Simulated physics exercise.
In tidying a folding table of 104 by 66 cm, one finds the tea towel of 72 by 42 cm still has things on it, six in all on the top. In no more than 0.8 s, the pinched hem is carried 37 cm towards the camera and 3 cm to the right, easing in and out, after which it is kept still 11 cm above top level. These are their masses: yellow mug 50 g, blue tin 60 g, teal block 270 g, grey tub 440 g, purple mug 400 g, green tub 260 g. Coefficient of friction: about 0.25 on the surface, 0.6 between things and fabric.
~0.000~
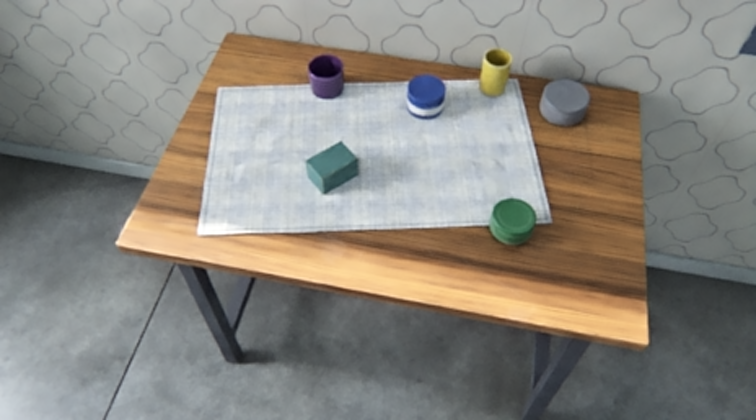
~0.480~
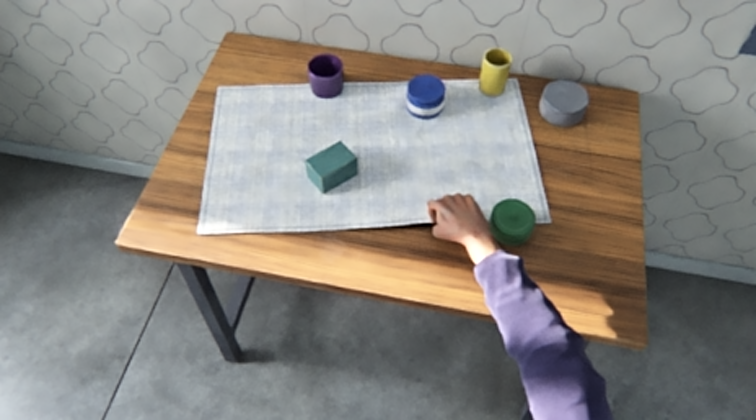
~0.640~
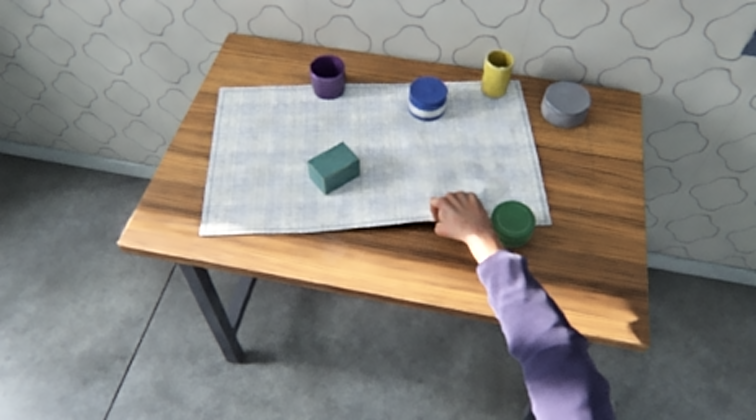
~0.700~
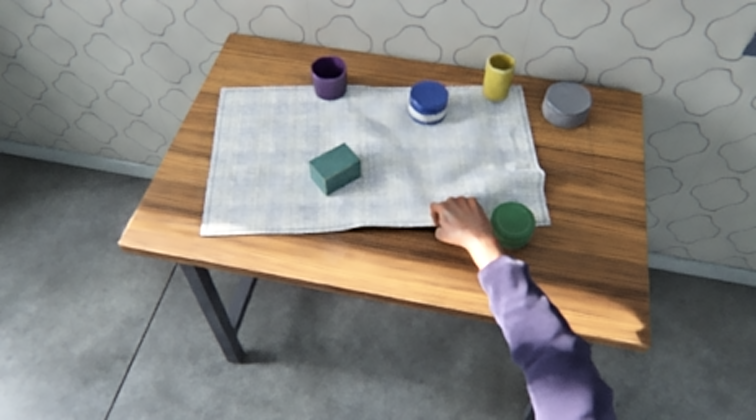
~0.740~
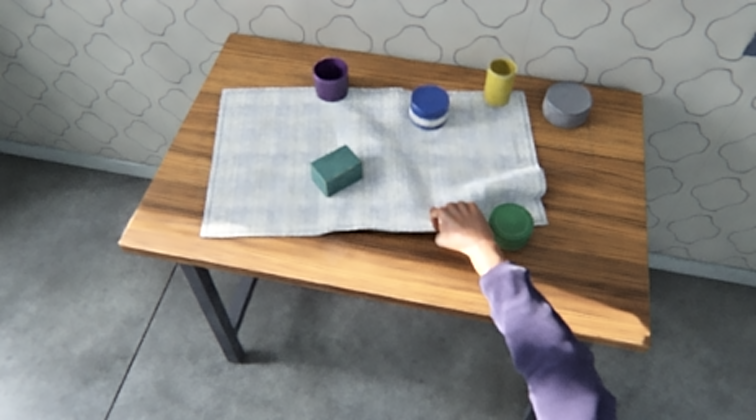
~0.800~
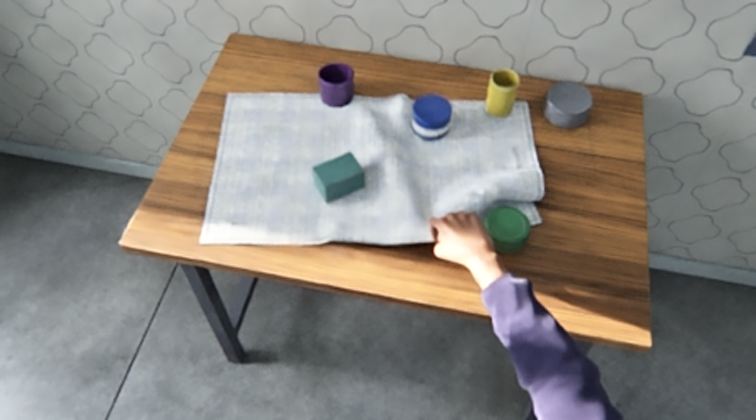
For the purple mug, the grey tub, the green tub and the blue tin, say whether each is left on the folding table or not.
Purple mug: Left on it; grey tub: Left on it; green tub: Not left on it; blue tin: Left on it.
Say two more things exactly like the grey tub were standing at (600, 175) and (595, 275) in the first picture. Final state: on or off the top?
Result, in order: On top at the end; on top at the end.
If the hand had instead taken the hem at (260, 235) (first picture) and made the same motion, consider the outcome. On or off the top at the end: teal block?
Then the teal block leaves the top.
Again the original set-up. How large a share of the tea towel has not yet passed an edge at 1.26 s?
Roughly 65% of it.
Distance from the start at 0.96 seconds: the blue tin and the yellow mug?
Roughly blue tin 15 cm and yellow mug 20 cm.
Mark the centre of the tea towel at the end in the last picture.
Centre in the last view: Approx. (425, 310).
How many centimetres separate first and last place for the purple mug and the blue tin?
Net shift, approx.: Purple mug = 20 cm, blue tin = 40 cm.
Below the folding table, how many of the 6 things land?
Tally: 2.
After 1.0 s, 100 % of the tea towel is still over the top; blue tin 17 cm off its start, purple mug 11 cm off its start, green tub 7 cm off its start.
After 1.1 s, 85 % of the tea towel is still over the top; blue tin 27 cm off its start, purple mug 17 cm off its start, green tub 13 cm off its start.
After 1.3 s, 65 % of the tea towel is still over the top; blue tin 36 cm off its start at (437, 220), green tub 21 cm off its start at (486, 304), purple mug 20 cm off its start at (371, 123).
After 1.4 s, 35 % of the tea towel is still over the top; blue tin 41 cm off its start, green tub over the edge, purple mug 20 cm off its start.
After 3.0 s, 30 % of the tea towel is still over the top; blue tin 42 cm off its start at (435, 245), green tub over the edge, purple mug 20 cm off its start at (371, 123), grey tub 0 cm off its start at (570, 97).
